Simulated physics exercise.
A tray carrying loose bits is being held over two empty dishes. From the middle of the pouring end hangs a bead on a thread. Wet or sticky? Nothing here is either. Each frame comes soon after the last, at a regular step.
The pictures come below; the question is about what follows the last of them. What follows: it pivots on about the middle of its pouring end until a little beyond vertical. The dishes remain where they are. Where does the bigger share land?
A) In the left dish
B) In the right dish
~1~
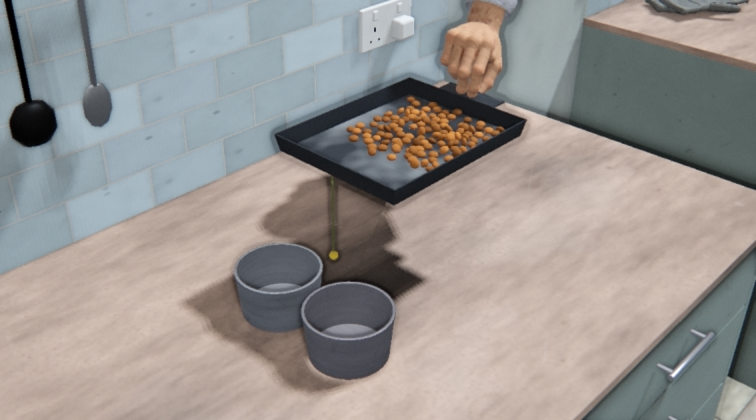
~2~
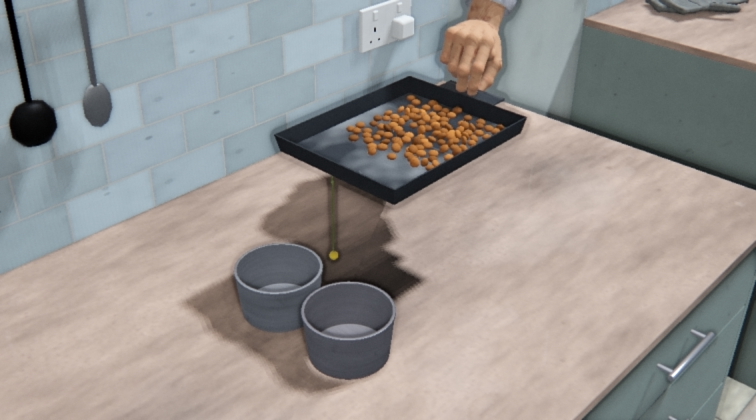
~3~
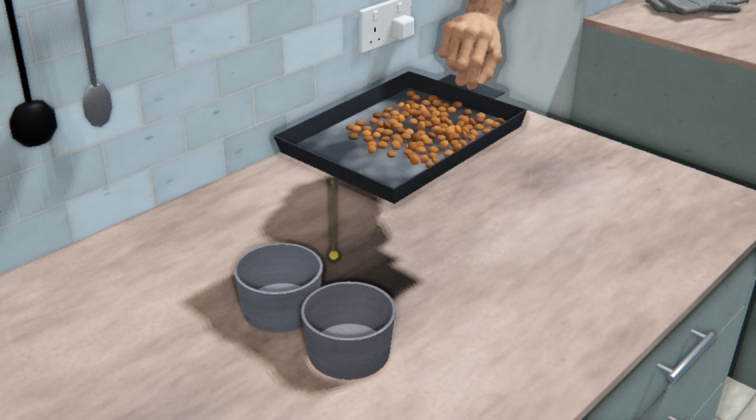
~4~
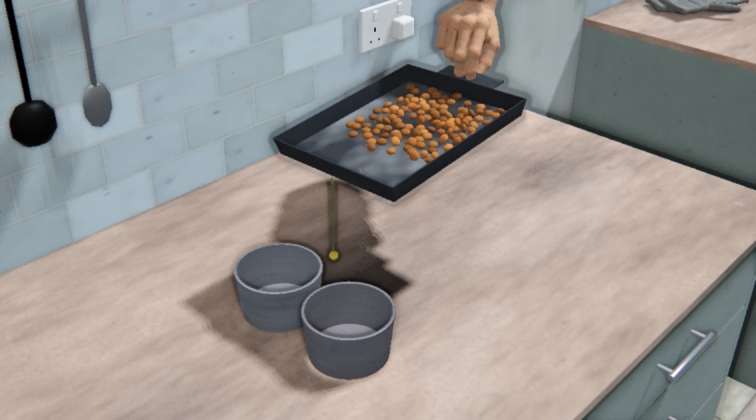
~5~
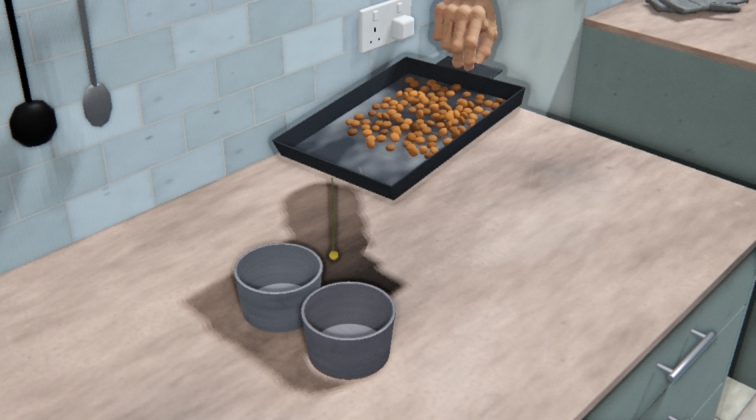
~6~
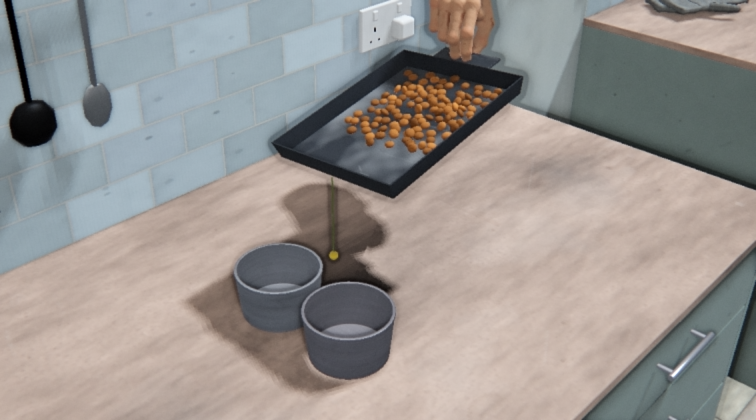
A, in the left dish.
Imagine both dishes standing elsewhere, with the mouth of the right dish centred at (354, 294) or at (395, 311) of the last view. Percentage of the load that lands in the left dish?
Roughly 90% first, roughly 10% second.
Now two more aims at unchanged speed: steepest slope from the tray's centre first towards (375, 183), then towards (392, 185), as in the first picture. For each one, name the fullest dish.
Results - the dish on the right side first, the dish on the right side second.
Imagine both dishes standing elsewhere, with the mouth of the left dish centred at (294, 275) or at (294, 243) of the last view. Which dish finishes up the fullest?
The leftmost dish, then the leftmost dish.
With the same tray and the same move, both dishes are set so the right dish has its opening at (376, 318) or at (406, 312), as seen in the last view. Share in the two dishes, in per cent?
20 % for the first, 10 % for the second.
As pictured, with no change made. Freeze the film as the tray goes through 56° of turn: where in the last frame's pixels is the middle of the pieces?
Centre estimate: (313, 148).
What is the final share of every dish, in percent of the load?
Count per hundred - left dish ~ 60, right dish ~ 0.
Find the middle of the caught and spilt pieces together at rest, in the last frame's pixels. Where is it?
Roughly at pixel (275, 291).
Just after the last frame, tray tipped steeply; almost all on the tray; just a few in the left dish.
A moment on, tray tipped right over; roughly two thirds on the tray; about a tenth in the left dish; about a tenth outside both; roughly a quarter in the air.
Further on, tray tipped past a quarter turn; roughly two thirds in the left dish; roughly a third outside both.
When it is over, tray tipped past a quarter turn; not one in the right dish; roughly two thirds in the left dish; roughly a third outside both.
